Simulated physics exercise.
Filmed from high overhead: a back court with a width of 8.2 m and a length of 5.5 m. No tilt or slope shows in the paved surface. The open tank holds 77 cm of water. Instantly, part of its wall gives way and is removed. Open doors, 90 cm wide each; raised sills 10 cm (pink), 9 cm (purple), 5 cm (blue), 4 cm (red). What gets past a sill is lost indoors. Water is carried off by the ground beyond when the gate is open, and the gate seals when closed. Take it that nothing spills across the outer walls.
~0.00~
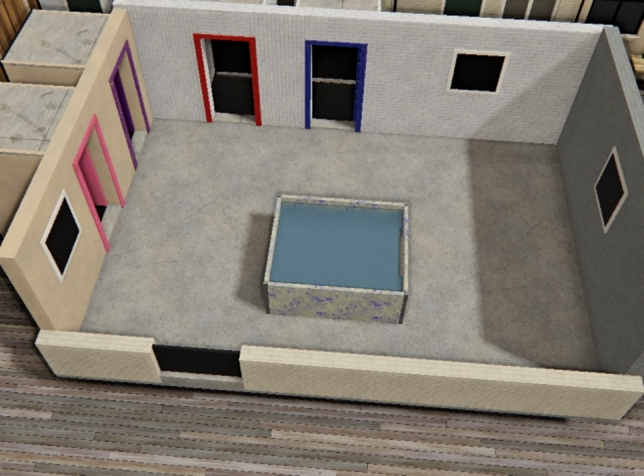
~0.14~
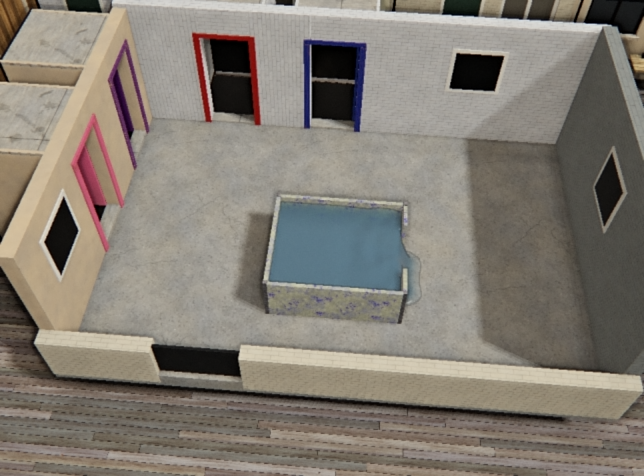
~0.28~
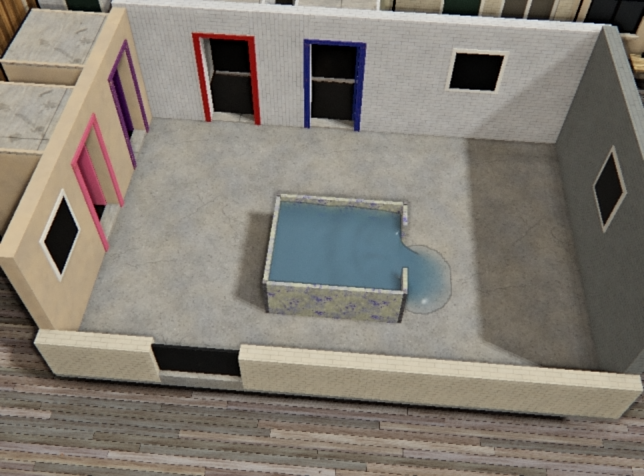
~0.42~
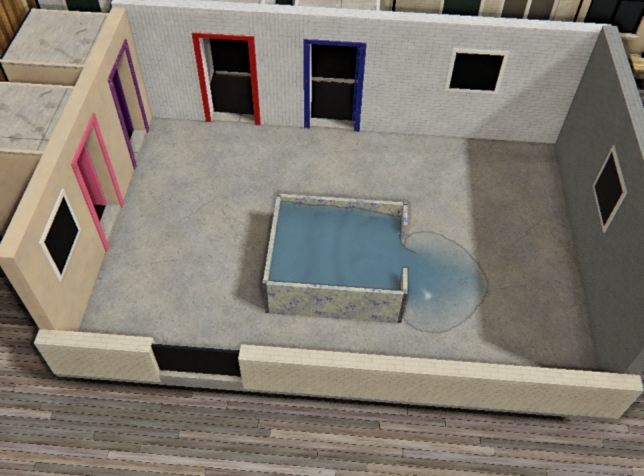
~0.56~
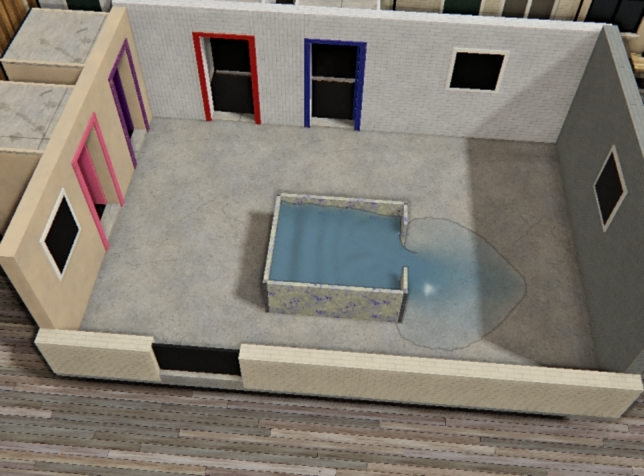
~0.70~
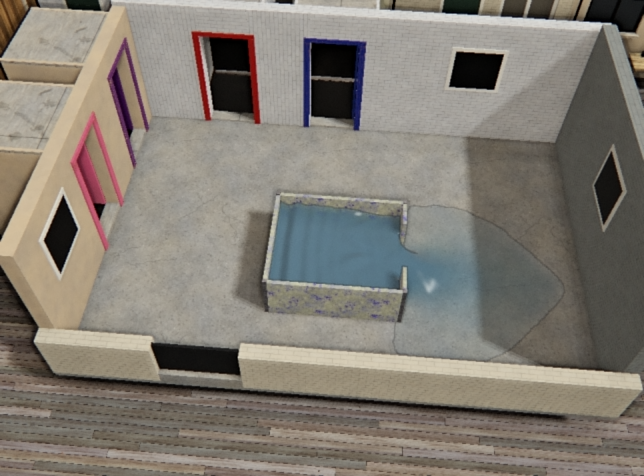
Water pours through a gap in the tank's right wall and spreads across the grey floor.
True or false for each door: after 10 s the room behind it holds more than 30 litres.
Pink door: False; purple door: False; blue door: False; red door: False.
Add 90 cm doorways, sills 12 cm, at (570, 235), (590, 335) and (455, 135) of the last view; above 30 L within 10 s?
In that order: Past it, above, not over.
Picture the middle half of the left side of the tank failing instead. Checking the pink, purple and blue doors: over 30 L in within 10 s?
Then it goes pink too high, purple too high, blue fine.
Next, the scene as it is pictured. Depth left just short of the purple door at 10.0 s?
9.5 cm.
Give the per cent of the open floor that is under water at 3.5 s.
Some 35 per cent of it.
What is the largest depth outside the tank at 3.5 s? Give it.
Roughly 25 cm.
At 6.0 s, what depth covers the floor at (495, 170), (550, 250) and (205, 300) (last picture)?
13, 14 and 2 cm, respectively.
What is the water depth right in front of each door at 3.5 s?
Pink 0 cm, purple 0 cm, blue 0 cm, red 0 cm.
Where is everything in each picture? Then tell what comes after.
The first picture shows the open tank at (339, 245) is whole and still, 77 cm deep.
In the second picture, water pours out at (400, 268) and has run 0.5 m, to (410, 302); typically 8 cm deep outside, 77 cm at the open tank's back.
In the third picture, water pours out at (399, 268) and has run 0.9 m, to (445, 295); typically 12 cm deep outside, 77 cm at the open tank's back.
In the fourth picture, the front is at (484, 286), 1.5 m from the gap at (399, 268); 2.0 m2 of floor is under water; 77 cm left at the back of the open tank.
In the fifth picture, the front is at (520, 291), 2.1 m from the gap at (400, 267); 3.7 m2 of floor is under water; 72 cm left at the back of the open tank.
In the sixth picture, water pours out at (399, 266) and has run 2.7 m, to (559, 293); typically 4 cm deep outside, 65 cm at the open tank's back.
After 1.4 s water covers 25 % of the floor and is deepest (42 cm) near (406, 273); pink door not reached, purple door not reached, blue door not reached, red door not reached.
After 2.2 s water covers 30 % of the floor and is deepest (38 cm) near (587, 352); pink door not reached, purple door not reached, blue door not reached, red door not reached.
After 3.5 s water covers 35 % of the floor and is deepest (25 cm) near (540, 144); pink door not reached, purple door not reached, blue door not reached, red door not reached.
After 6.0 s water covers 75 % of the floor and is deepest (20 cm) near (550, 151); pink door not reached, purple door not reached, blue door 4 cm at the sill, 0 L in, red door 2 cm at the sill, 0 L in.
After 10.0 s water covers 95 % of the floor and is deepest (13 cm) near (103, 260); pink door 12 cm at the sill, 1 L in, purple door 10 cm at the sill, 1 L in, blue door 4 cm at the sill, 0 L in, red door 3 cm at the sill, 0 L in.
